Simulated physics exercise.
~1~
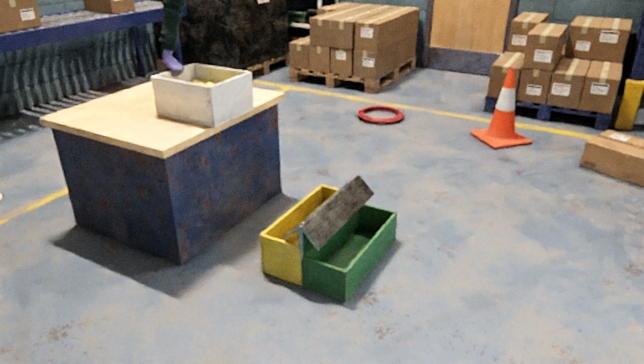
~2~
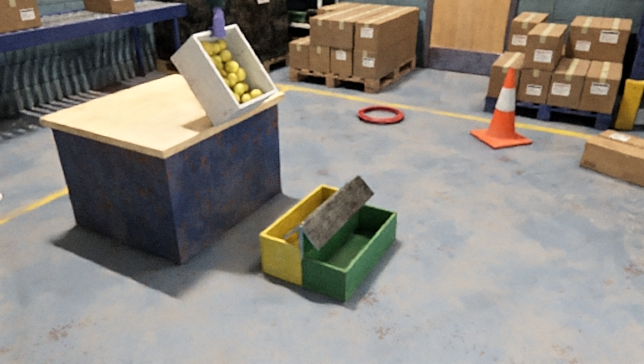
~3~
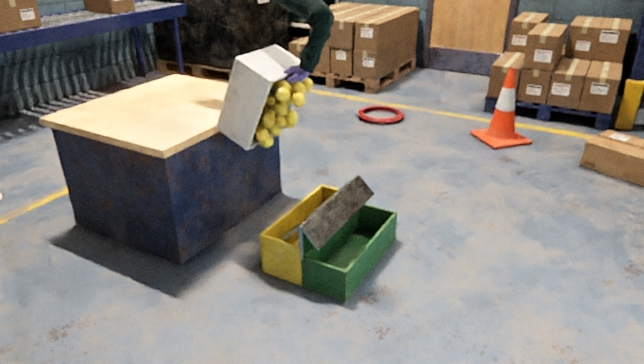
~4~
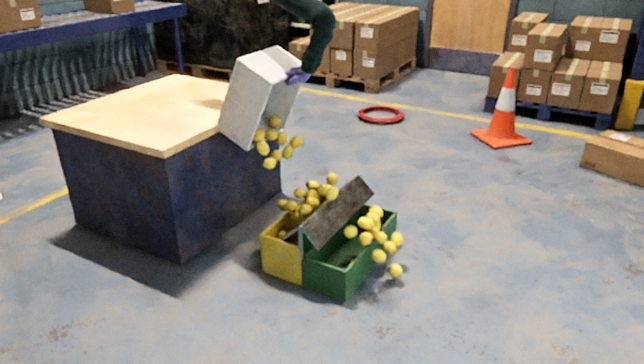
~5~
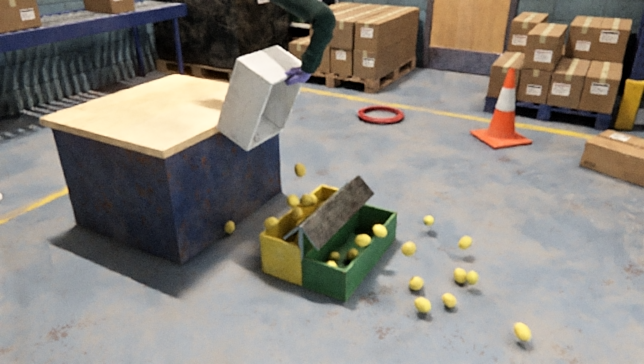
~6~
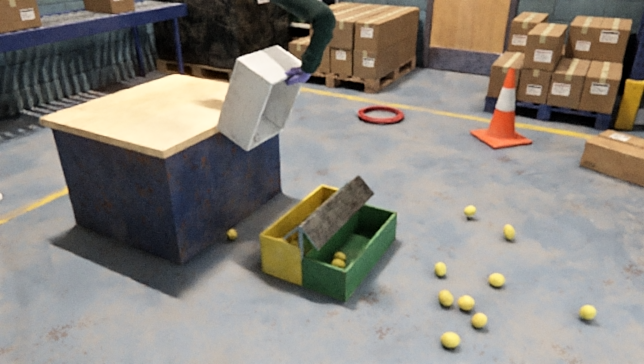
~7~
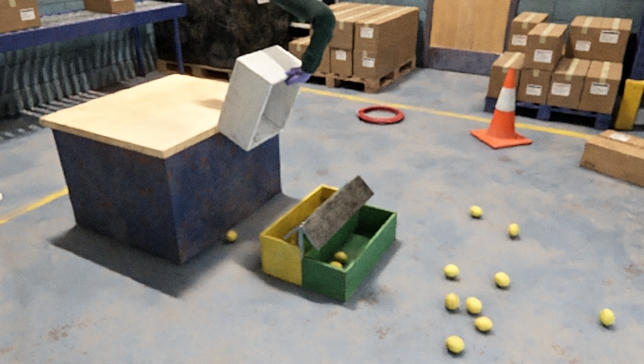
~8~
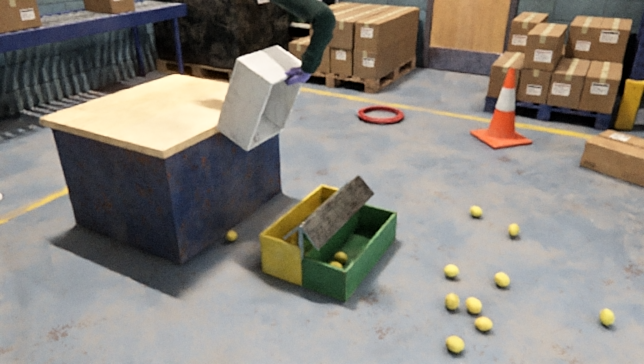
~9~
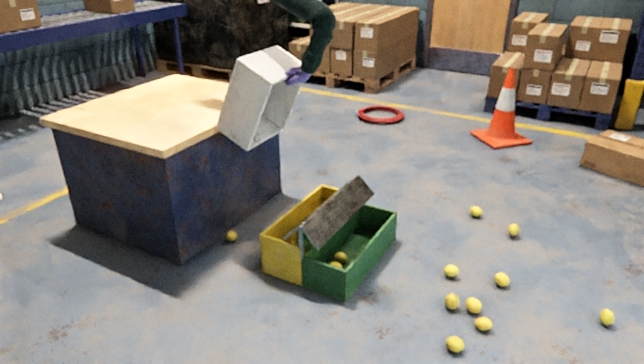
White tote tipping yellow balls off a bench toward yellow and green bins, many bouncing out and settling across the floor.
